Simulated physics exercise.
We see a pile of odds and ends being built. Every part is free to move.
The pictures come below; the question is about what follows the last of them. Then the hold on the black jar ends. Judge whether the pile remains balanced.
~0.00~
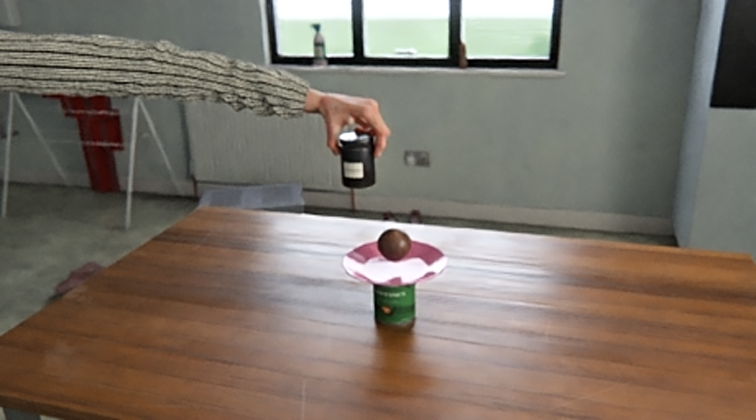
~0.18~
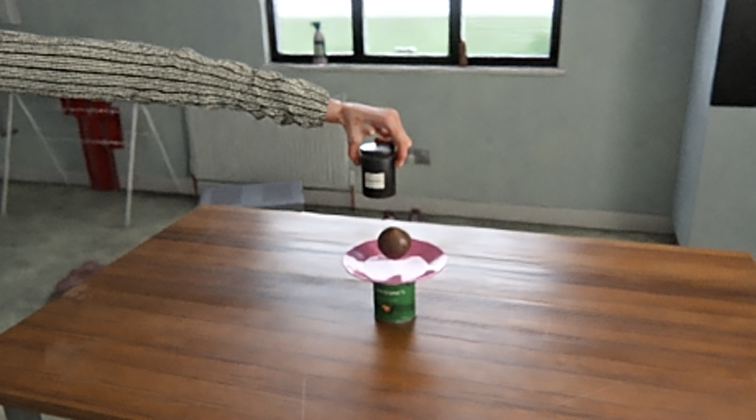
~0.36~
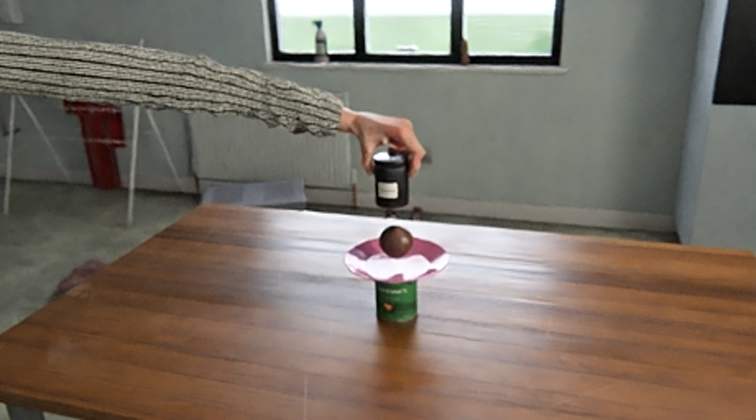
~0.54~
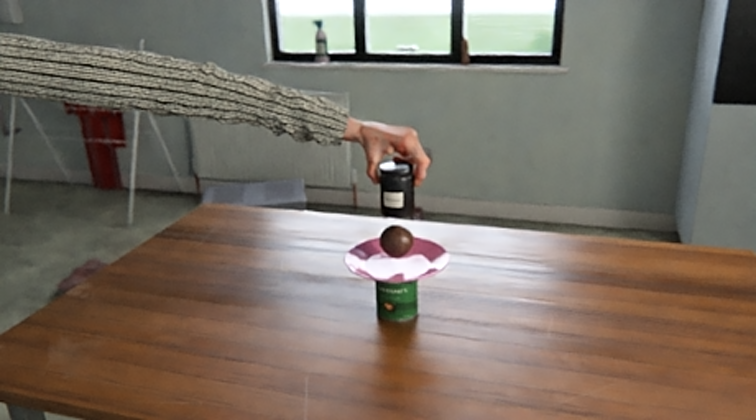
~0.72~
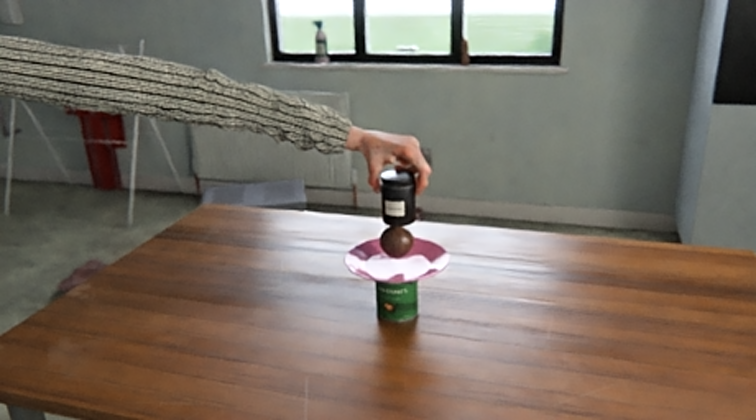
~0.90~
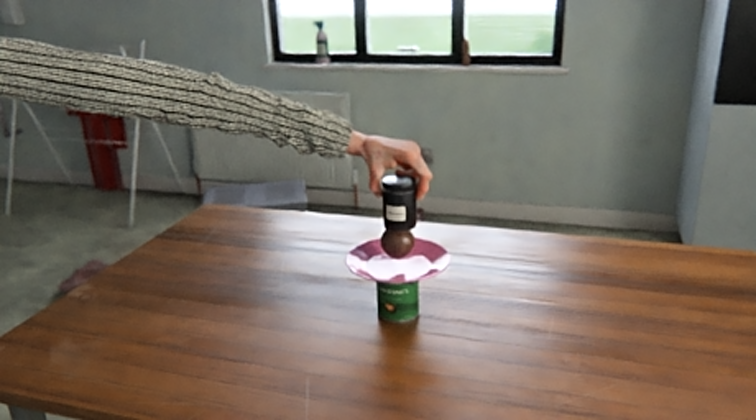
Pretty sure the pile is unstable there.
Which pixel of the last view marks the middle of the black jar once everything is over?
Near (617, 319).
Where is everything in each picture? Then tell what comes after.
The first frame shows still above its spot; black jar (358, 160); brown onion (394, 244).
The second frame shows still above its spot; black jar (378, 171); green pot (394, 290).
The third frame shows still above its spot; black jar (392, 180); pink plate (397, 262).
The fourth frame shows still above its spot; black jar (397, 189); brown onion (396, 240).
The fifth frame shows still above its spot; black jar (399, 198); green pot (397, 289).
The sixth frame shows in place under the hand; black jar (400, 203); pink plate (398, 262).
By 1.50 s, black jar now fallen.
By 1.70 s, things are still on the move.
When it is over (4.0 s), fallen, black jar; the other 3 as before. End places, in pixels of the last picture, black jar near (617, 319). The pile loses its balance.
